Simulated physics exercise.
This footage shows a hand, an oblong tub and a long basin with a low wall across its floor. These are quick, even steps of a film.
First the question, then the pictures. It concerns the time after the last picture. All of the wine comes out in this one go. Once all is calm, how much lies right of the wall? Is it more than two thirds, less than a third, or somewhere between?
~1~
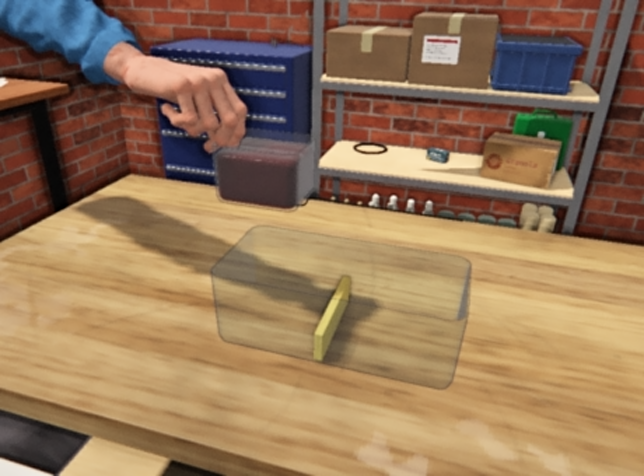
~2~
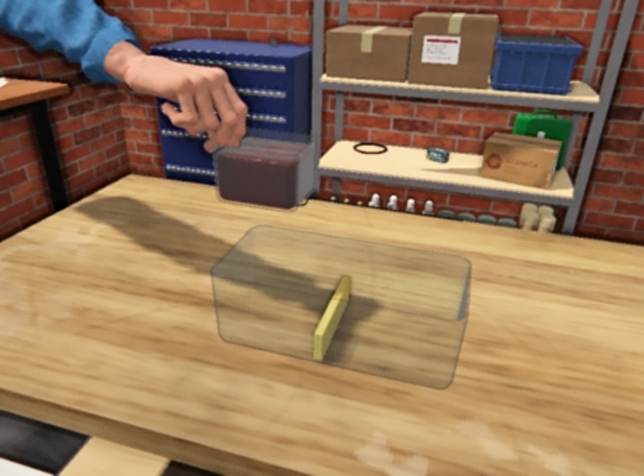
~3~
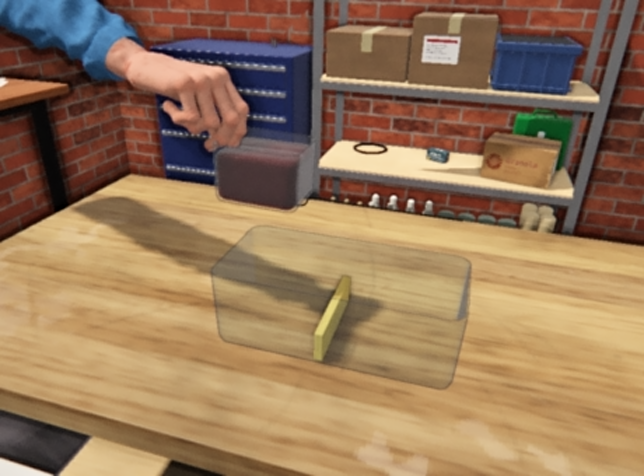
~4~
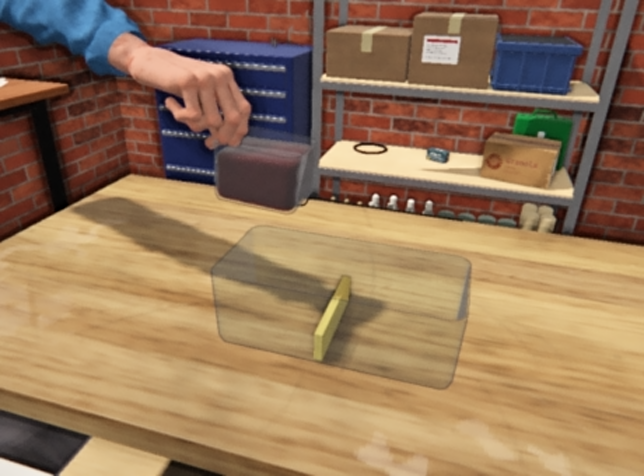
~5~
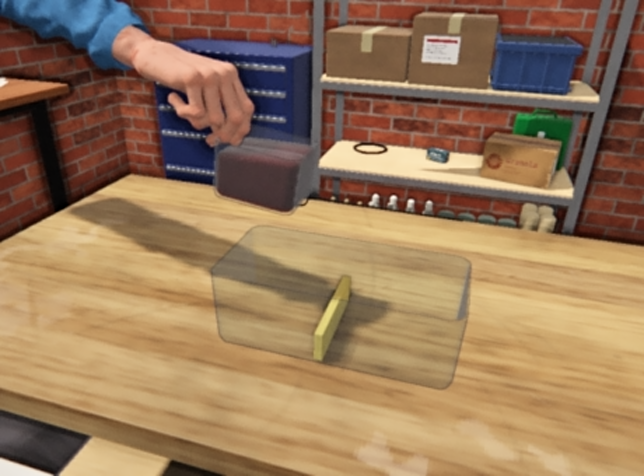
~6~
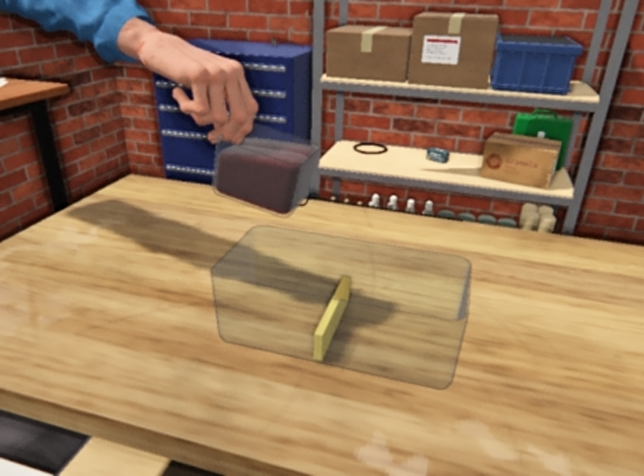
The part right of the wall will probably go higher than two thirds.
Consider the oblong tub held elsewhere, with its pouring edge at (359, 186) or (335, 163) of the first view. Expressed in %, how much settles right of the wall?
Near 100 per cent for the first start, near 95 per cent for the second.
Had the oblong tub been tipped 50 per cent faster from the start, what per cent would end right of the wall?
Close to 70 out of every hundred.
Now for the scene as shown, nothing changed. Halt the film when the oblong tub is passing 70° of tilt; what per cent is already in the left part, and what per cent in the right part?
Left: Roughly 0 %; right: Roughly 15 %.
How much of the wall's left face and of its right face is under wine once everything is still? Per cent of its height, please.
Left: About 10; right: About 40.
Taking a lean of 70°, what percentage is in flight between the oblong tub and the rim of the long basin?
Close to 30 in a hundred.
A moment on, the oblong tub is tipped part way and 53 per cent is still to pour, 1 is left of the wall and 16 right of it.
Next, the oblong tub is tipped right over and 7 per cent is still to pour, 11 is left of the wall and 74 right of it.
Then the oblong tub is tipped right over and 0 per cent is still to pour, 25 is left of the wall and 75 right of it.
Later the oblong tub is tipped right over and 0 per cent is still to pour, 25 is left of the wall and 75 right of it.
At rest 25 per cent lies left of the wall, 75 right of it and 1 outside.
